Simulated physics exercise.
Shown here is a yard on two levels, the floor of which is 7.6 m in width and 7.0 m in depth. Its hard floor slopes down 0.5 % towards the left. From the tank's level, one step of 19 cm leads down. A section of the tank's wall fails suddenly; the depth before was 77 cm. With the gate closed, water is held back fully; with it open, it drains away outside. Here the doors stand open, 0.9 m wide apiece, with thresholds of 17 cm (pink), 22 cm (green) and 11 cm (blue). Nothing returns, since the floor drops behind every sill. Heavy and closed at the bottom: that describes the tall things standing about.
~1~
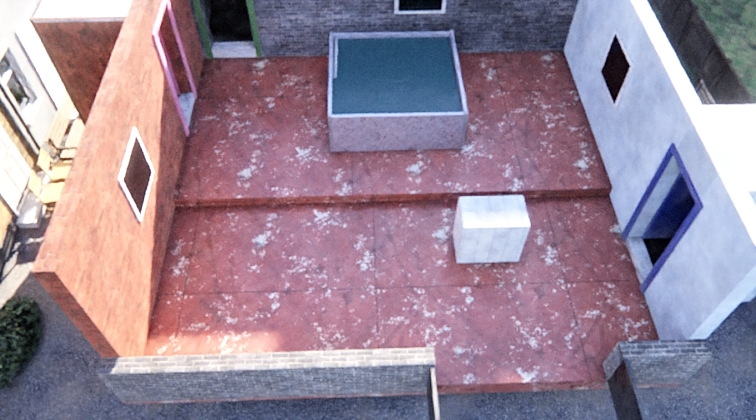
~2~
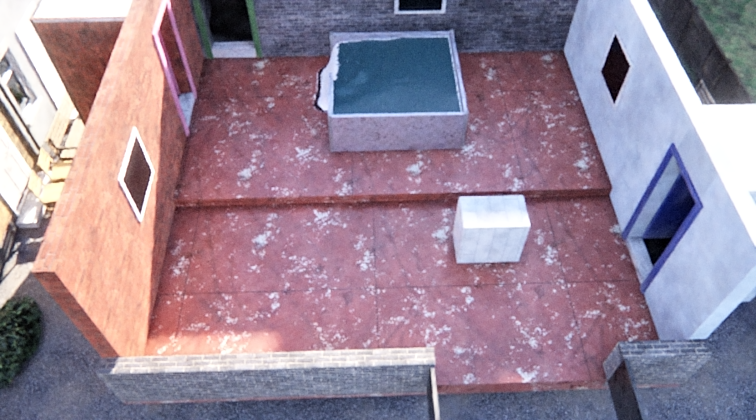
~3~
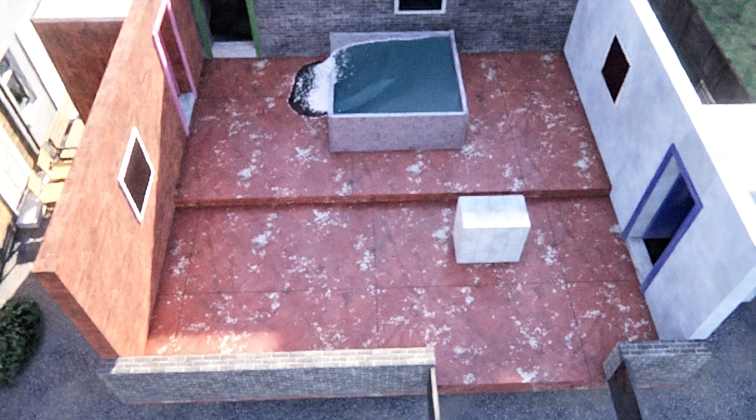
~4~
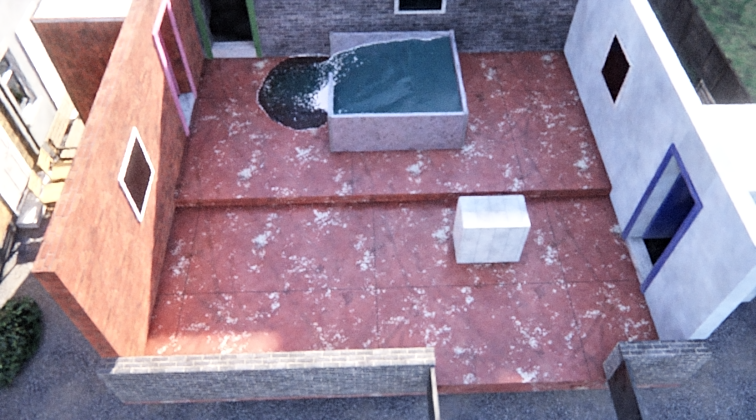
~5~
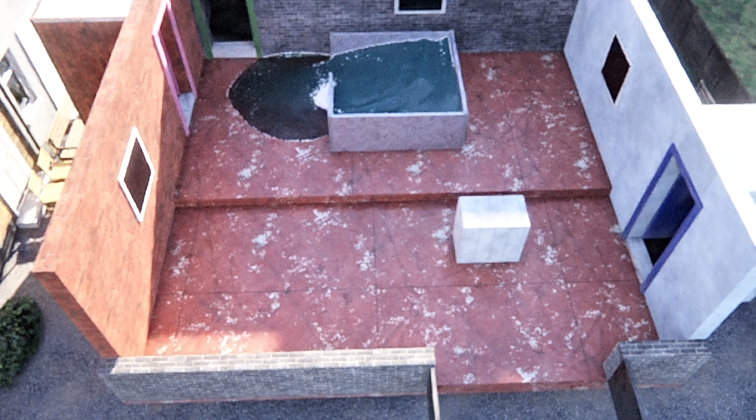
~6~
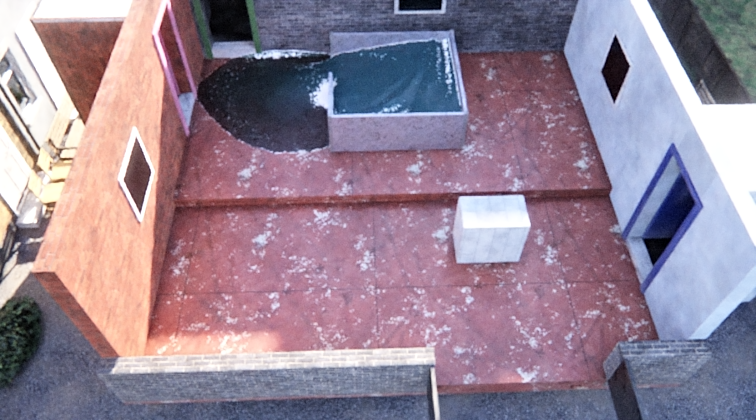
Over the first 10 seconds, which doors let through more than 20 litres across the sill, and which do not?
Sorted by door: Pink door lets through more, green door lets through more, blue door lets through less or equal.
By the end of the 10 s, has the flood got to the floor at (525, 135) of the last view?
Not yet touched.
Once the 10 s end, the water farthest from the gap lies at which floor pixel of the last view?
That would be close to (666, 361).
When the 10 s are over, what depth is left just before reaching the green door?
Roughly 11.5 centimetres.
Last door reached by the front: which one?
That would be the blue one.
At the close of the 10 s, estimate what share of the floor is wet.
Close to 80 in a hundred.
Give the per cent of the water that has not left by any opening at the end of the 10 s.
About 86 percent of the water remains.
A moment later water covers 15 % of the floor and is deepest (62 cm) near (213, 61); pink door 32 cm at the sill, 23 L in, green door 28 cm at the sill, 1 L in, blue door not reached.
Soon after water covers 20 % of the floor and is deepest (56 cm) near (213, 61); pink door 37 cm at the sill, 100 L in, green door 40 cm at the sill, 46 L in, blue door not reached.
Next water covers 40 % of the floor and is deepest (35 cm) near (139, 379); pink door 27 cm at the sill, 176 L in, green door 33 cm at the sill, 148 L in, blue door not reached.
Later on water covers 65 % of the floor and is deepest (24 cm) near (142, 367); pink door 20 cm at the sill, 227 L in, green door 21 cm at the sill, 188 L in, blue door not reached.
At the end water covers 80 % of the floor and is deepest (15 cm) near (139, 379); pink door 12 cm at the sill, 232 L in, green door 12 cm at the sill, 189 L in, blue door 10 cm at the sill, 1 L in.
